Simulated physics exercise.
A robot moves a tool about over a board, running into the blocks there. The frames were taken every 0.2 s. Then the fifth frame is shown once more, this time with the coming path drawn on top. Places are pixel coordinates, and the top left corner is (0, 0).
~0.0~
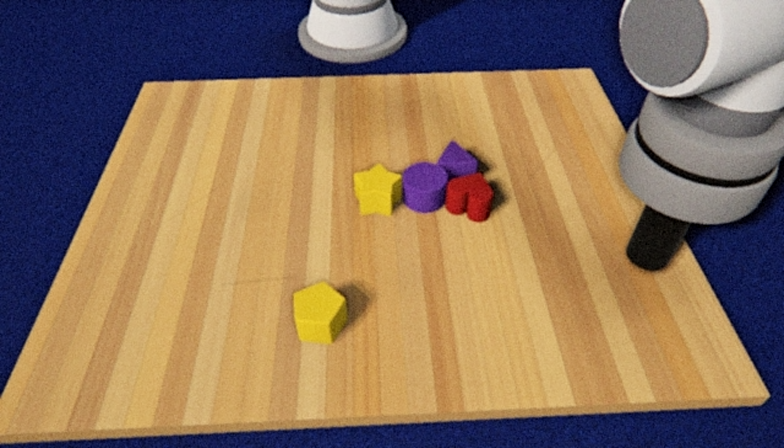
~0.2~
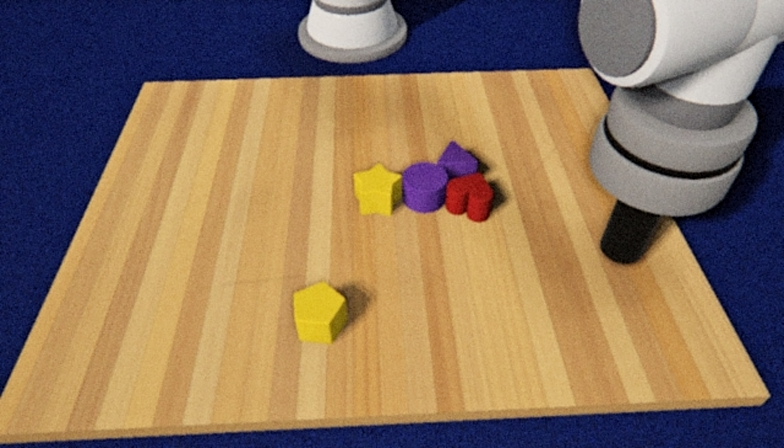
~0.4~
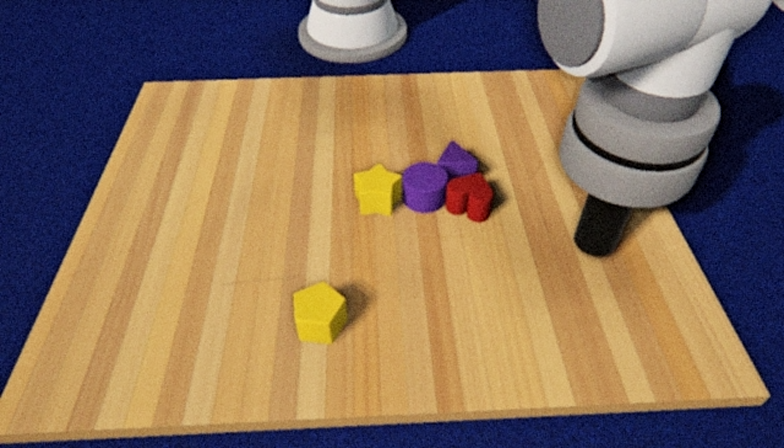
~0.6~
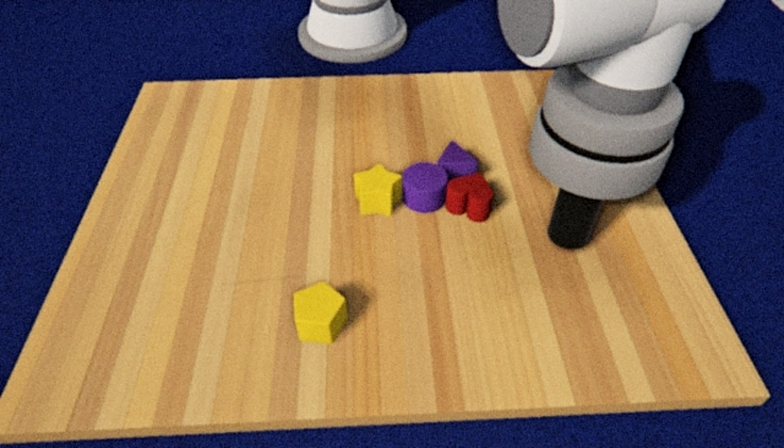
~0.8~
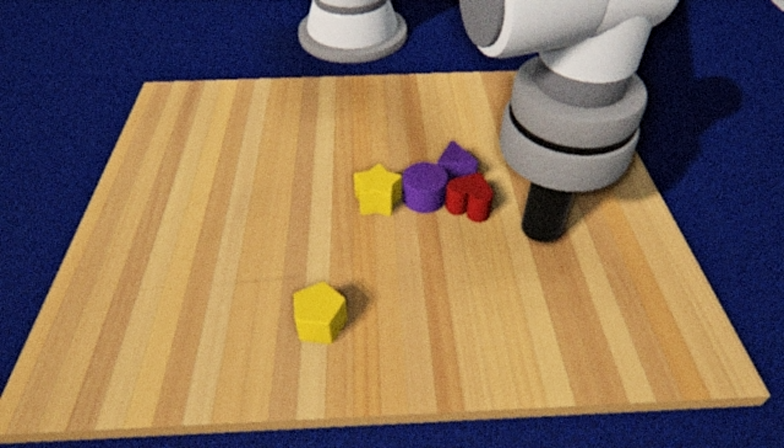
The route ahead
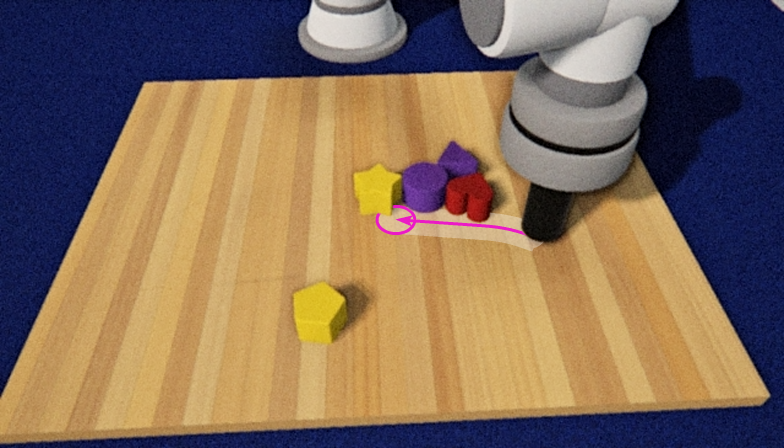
To begin with, a robot arm holds a black tool over the right side of a wooden board, away from a cluster of yellow, purple and red blocks and a lone yellow block. The arm then moves steadily left, bringing the tool near the red heart, while every block stays still.
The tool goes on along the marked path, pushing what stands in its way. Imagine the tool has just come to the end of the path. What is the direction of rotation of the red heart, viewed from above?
Verdict: Clockwise.
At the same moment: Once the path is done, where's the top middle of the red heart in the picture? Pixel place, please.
At pixel (439, 174).
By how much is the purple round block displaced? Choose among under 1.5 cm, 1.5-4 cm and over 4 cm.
My answer is that it shifts 1.5 to 4 cm.
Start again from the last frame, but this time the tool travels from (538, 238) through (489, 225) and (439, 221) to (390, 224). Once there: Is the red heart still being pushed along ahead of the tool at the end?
Answer: No.
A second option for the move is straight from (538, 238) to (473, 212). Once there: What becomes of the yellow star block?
At the end of the path, it will have moved.
Drawn move, from (538, 238) through (467, 225) to (396, 220).
The first path, step by step. One third of the way, tool at (491, 216); yellow star block at (371, 179), turned 15° anticlockwise; purple round block at (417, 170); red heart at (462, 182), turned 15° clockwise.
Two thirds of the way, tool at (443, 213); yellow star block at (369, 179), turned 20° anticlockwise; purple round block at (408, 159); purple three-sided block at (457, 152); red heart at (442, 174), turned 85° clockwise.
At the end, tool at (396, 210); yellow star block at (364, 177), turned 15° anticlockwise; purple round block at (408, 159); purple three-sided block at (457, 152); red heart at (439, 174), turned 95° clockwise.
